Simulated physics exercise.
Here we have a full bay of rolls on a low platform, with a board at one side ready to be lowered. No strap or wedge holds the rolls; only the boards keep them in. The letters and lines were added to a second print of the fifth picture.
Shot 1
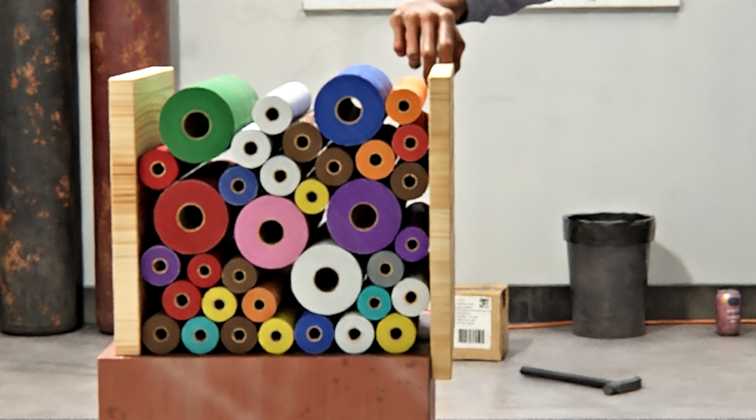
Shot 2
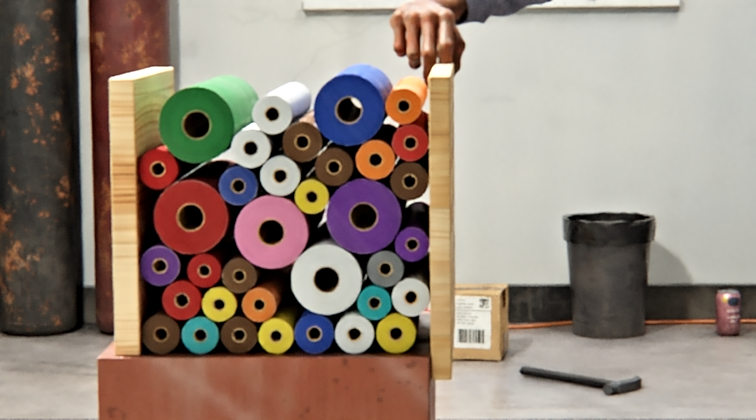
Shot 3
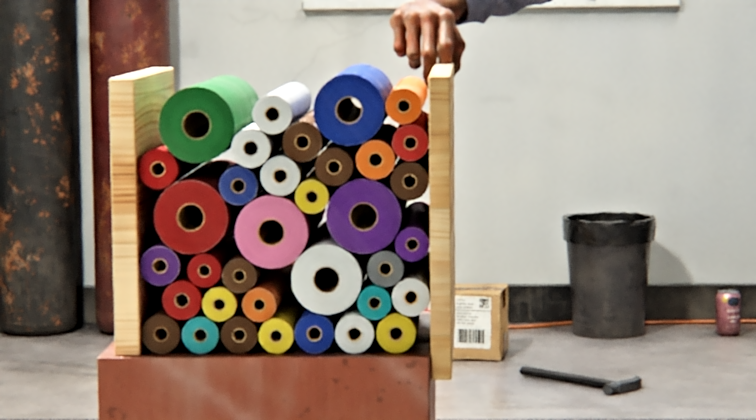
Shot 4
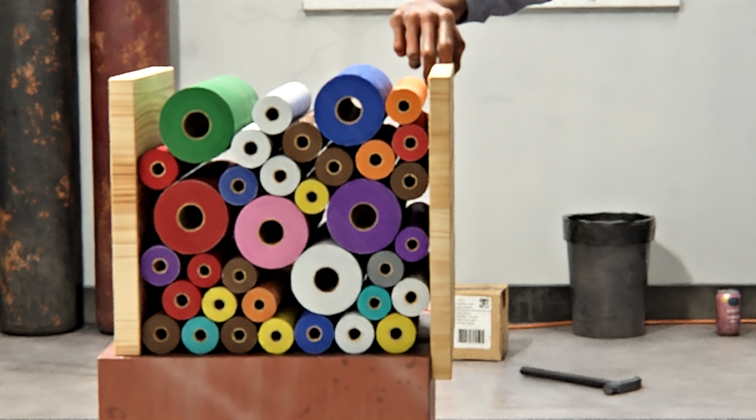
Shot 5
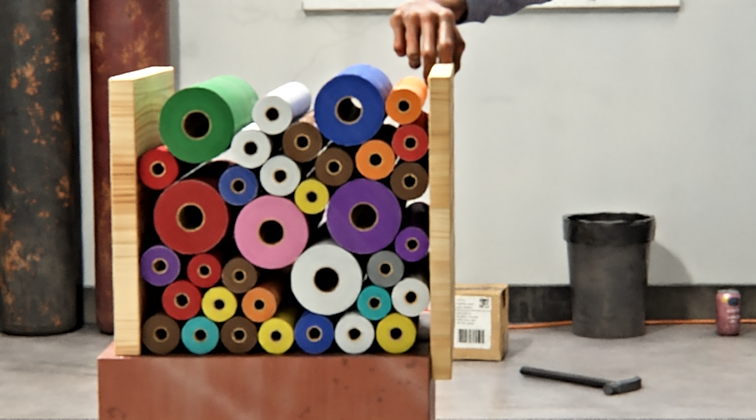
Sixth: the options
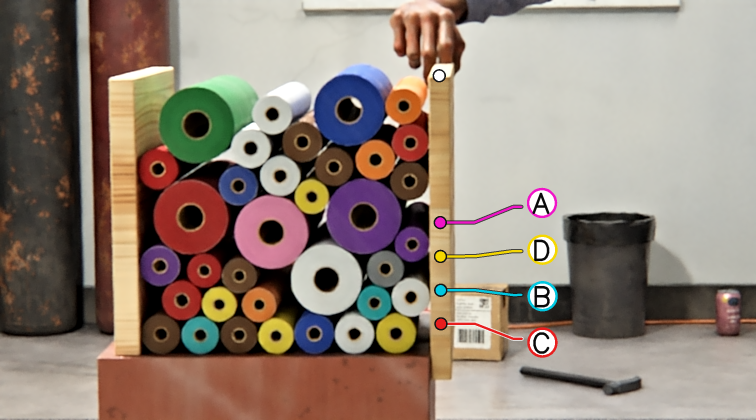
In this clip, colourful rolls of different sizes sit stacked between two upright wooden boards on a low platform, while a hand rests on top of the right board. Nothing visibly moves.
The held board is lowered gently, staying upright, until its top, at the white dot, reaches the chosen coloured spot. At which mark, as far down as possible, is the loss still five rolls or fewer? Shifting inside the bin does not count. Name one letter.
The last mark within the limit is A.
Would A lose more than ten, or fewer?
It loses fewer than ten.
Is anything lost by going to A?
At A: Yes.
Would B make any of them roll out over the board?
Yes.
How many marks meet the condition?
One of the four.
On the marked copy, A at (440, 222); B at (441, 290); C at (441, 323); D at (440, 256); the white dot at (439, 75).
Taking A. A third of the way, top of the board (430, 149).
Two thirds of the way, top of the board (430, 221).
When it is over, top of the board (430, 221), four out over the board.
As for the rest, B more than five out over the board; C more than five out over the board; D more than five out over the board.
